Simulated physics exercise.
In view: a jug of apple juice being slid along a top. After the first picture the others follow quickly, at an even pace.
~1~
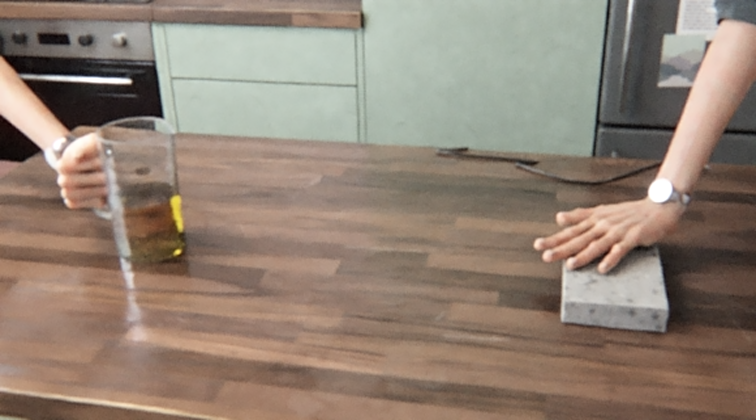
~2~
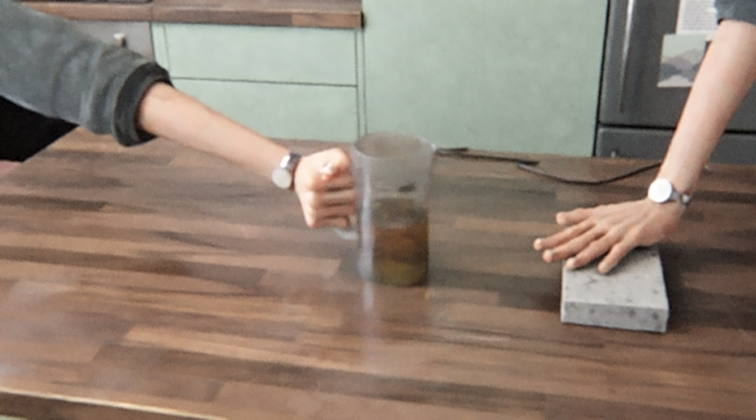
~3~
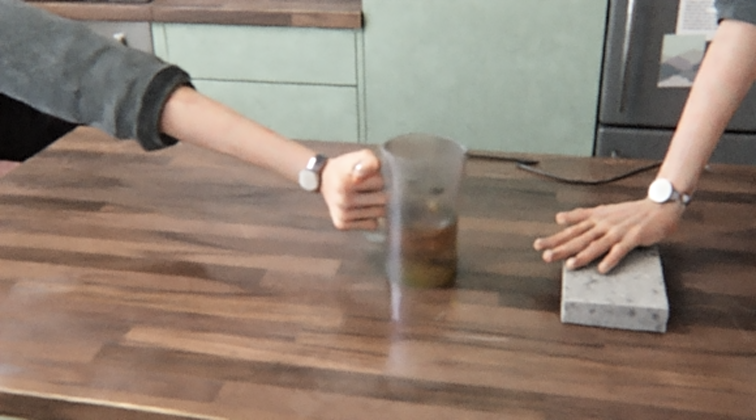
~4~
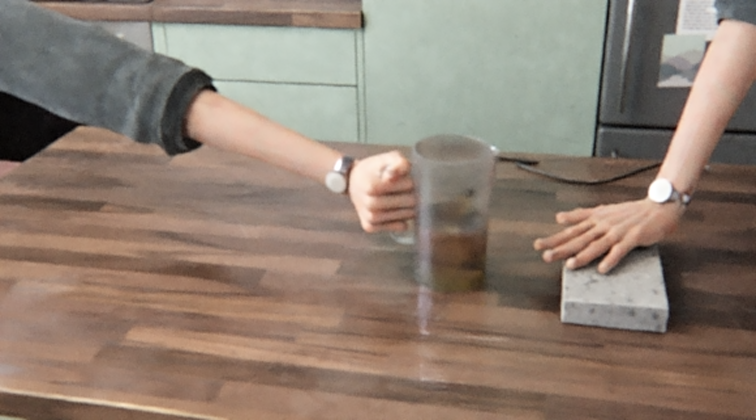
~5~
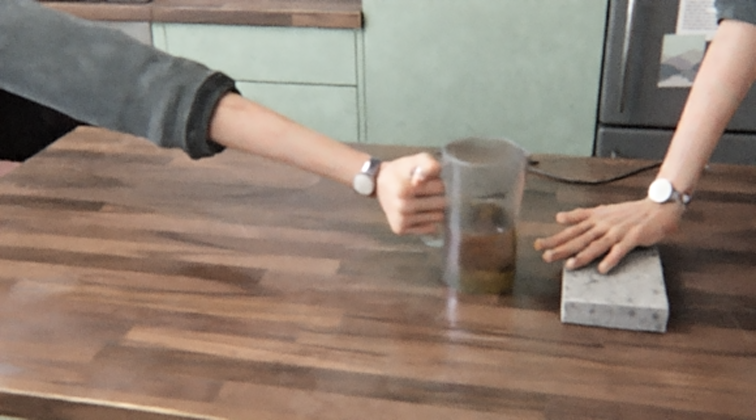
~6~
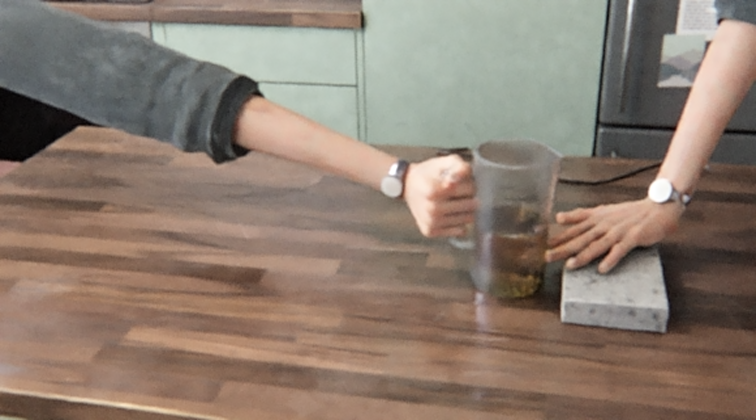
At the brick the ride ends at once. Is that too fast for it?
As it turns out, it keeps it all in.
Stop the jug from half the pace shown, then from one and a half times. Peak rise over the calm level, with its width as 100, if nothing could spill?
About 20 and 60 per cent.
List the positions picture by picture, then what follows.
In the first picture, at rest; jug (143, 188) about half full; brick (611, 276).
In the second picture, under way; jug about half full, surface at (392, 213).
In the third picture, moved on by about 30 px; jug (421, 208) about half full.
In the fourth picture, moved on by about 30 px; jug about half full, surface at (451, 217).
In the fifth picture, moved on by about 30 px; jug (481, 213) about half full.
In the sixth picture, moved on by about 30 px; jug about half full, surface at (510, 222); brick (611, 276).
Soon after, the jug meets the brick.
Later, the apple juice surges up the wall; the wave climbs under half way to the rim.
In the end, the jug stands at the brick; nothing has left it.
